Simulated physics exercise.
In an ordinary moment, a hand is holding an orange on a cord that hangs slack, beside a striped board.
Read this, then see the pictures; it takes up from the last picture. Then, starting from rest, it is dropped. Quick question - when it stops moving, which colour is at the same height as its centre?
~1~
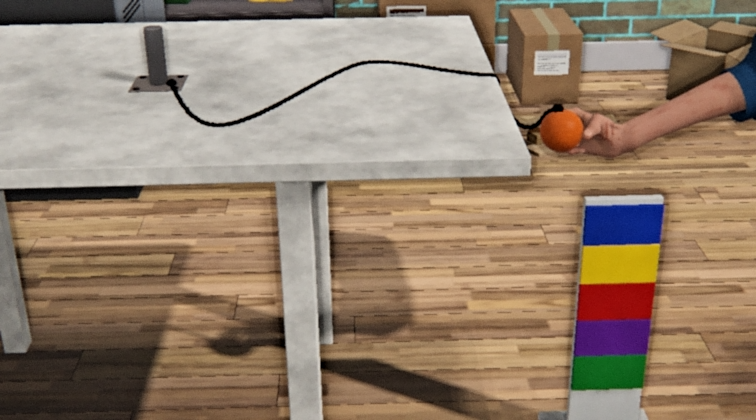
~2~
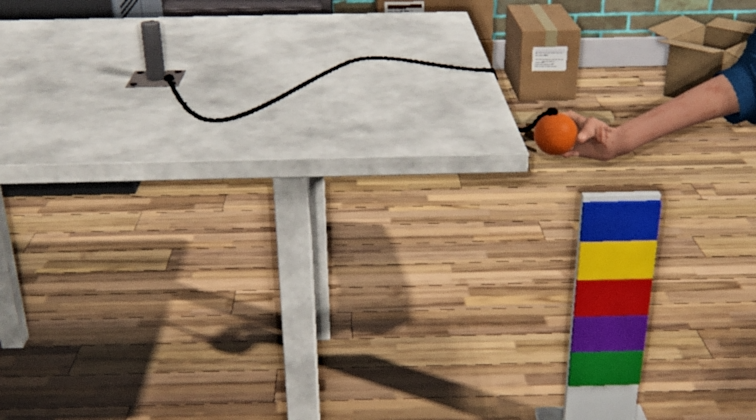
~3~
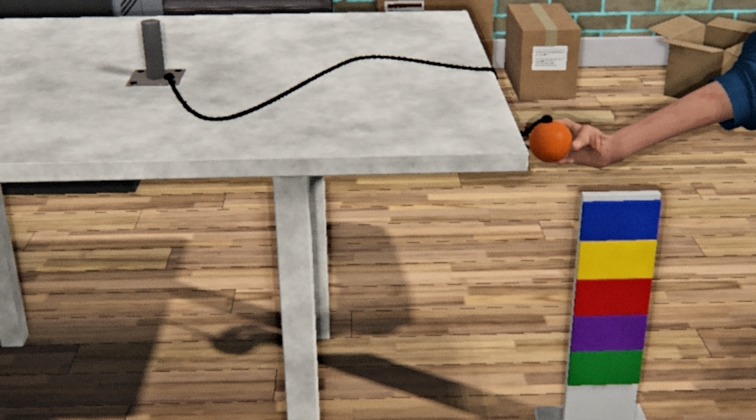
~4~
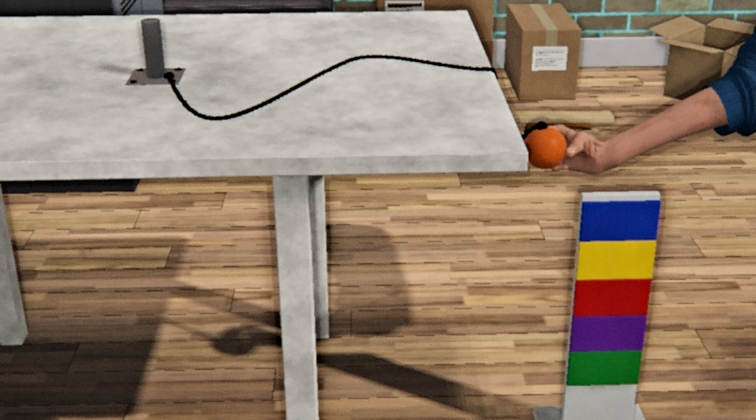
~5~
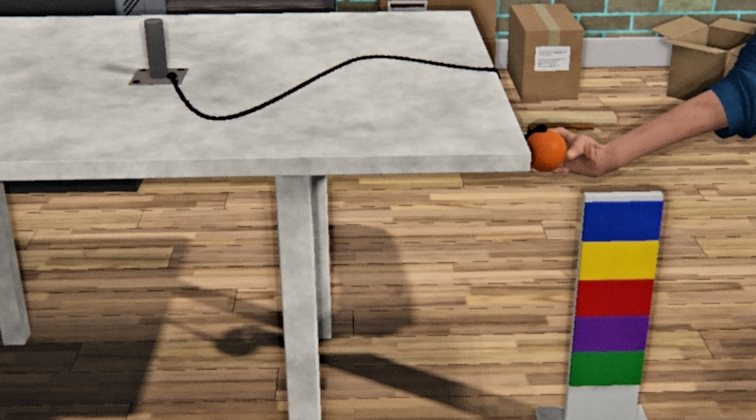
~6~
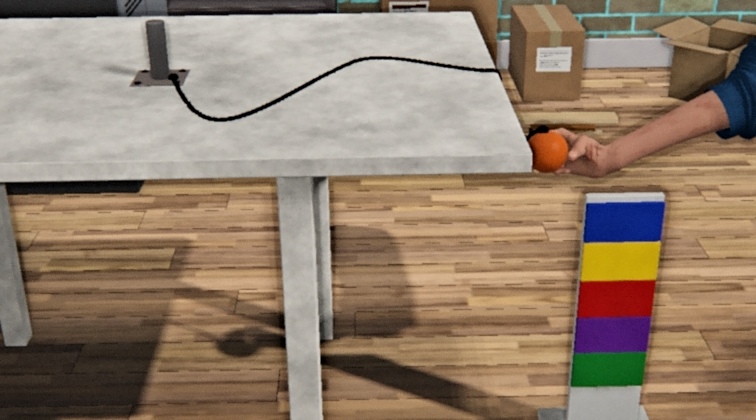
I would say green.
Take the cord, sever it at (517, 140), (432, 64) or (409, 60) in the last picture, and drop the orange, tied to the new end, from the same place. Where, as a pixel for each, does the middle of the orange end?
Cut 1: About (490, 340). Cut 2: About (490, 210). Cut 3: About (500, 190).
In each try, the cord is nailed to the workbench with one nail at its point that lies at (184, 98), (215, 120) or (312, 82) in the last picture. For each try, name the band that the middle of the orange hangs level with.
Answer: Purple, red and yellow, in that order.
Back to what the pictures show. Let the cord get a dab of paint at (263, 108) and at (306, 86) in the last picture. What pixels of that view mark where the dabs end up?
(367, 81), then (441, 82).
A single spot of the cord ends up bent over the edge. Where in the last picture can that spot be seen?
Location: About (336, 70).
Soon after, orange near (475, 365); level with green.
After that, orange near (493, 364); level with green.
In the end, orange near (489, 369); level with green. The green one.
